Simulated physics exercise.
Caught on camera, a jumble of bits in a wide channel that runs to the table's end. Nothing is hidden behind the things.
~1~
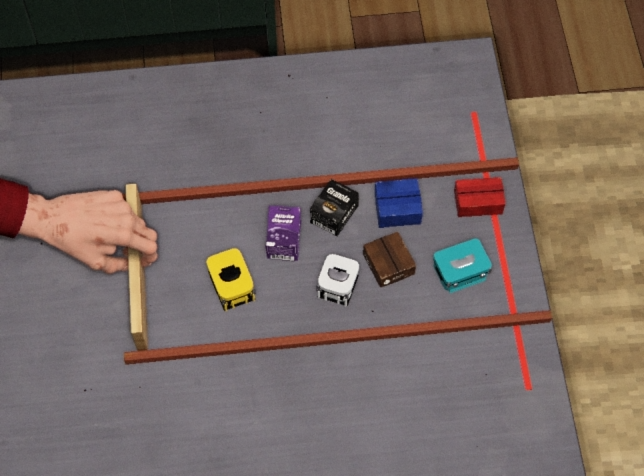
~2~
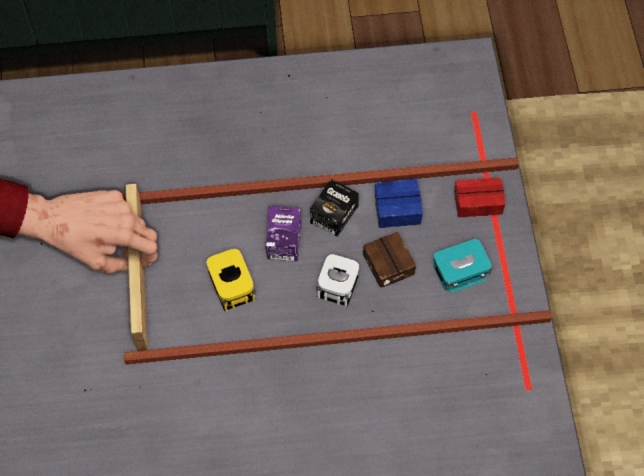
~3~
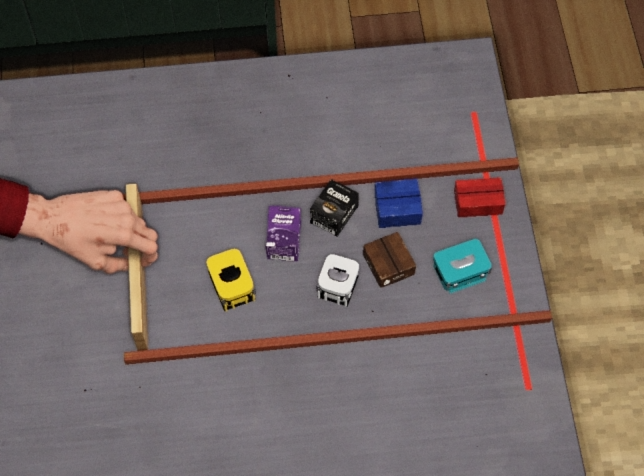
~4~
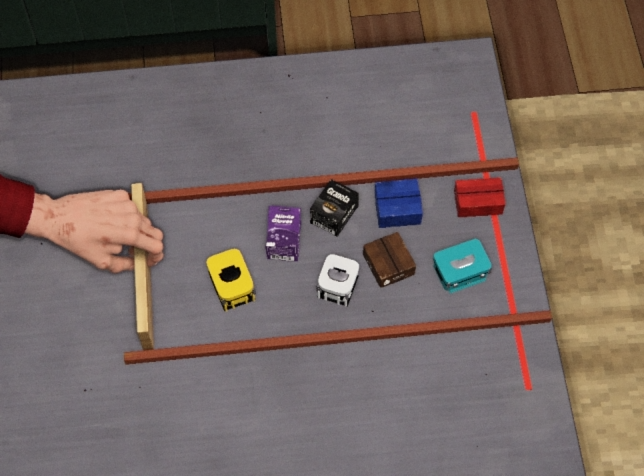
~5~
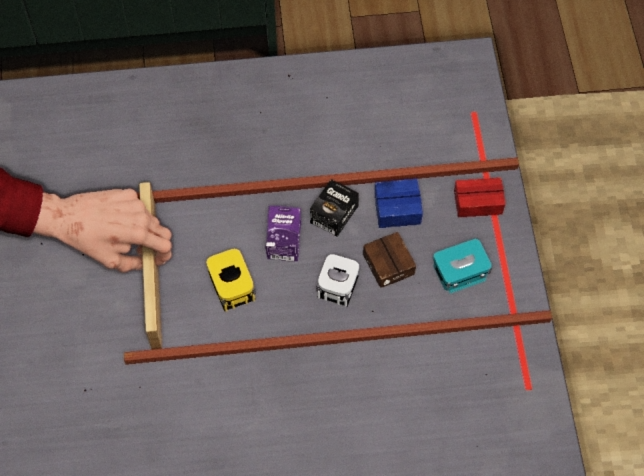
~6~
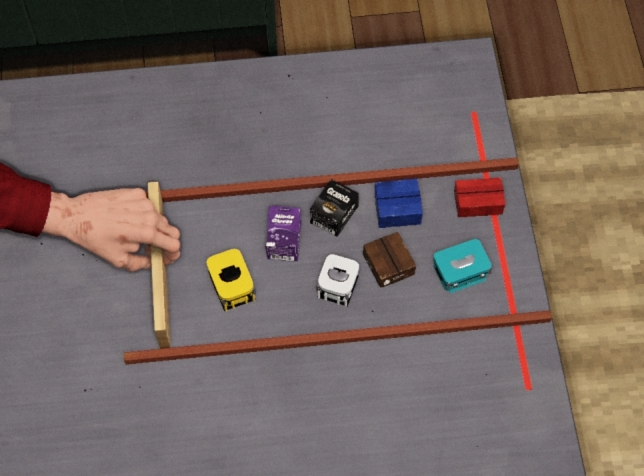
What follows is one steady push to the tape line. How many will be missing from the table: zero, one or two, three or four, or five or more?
Outcome: The number that fall off is five or more.
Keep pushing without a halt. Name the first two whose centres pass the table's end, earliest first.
Earliest first: The red box, then the turquoise case.
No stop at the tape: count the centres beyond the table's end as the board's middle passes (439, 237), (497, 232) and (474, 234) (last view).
Past the end: 2, 6 and 4.
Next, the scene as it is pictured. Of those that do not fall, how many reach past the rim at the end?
It comes to 0.
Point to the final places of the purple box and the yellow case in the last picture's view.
About (512, 211), and the other about (521, 255).
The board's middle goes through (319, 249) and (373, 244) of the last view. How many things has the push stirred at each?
6 and 8.
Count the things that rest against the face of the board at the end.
2 of them.
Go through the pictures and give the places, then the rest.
The first picture shows red box (479, 197); turquoise case (461, 266); blue box (398, 203); board (137, 266); tape (500, 243).
The second picture shows turquoise case (461, 266); yellow case (231, 280).
The third picture shows blue box (398, 203); brown box (389, 260).
The fourth picture shows red box (479, 198); black box (334, 208).
The fifth picture shows turquoise case (461, 266); purple box (284, 234).
The sixth picture shows red box (479, 198); turquoise case (461, 266); blue box (398, 203); board (159, 264); tape (500, 243).
A little later, none off yet; red box at rest near (479, 198); turquoise case at rest near (461, 266); blue box at rest near (399, 203).
When it is over, the number that fall off is five or more; down, white case, black box, brown box, blue box, turquoise case and red box.
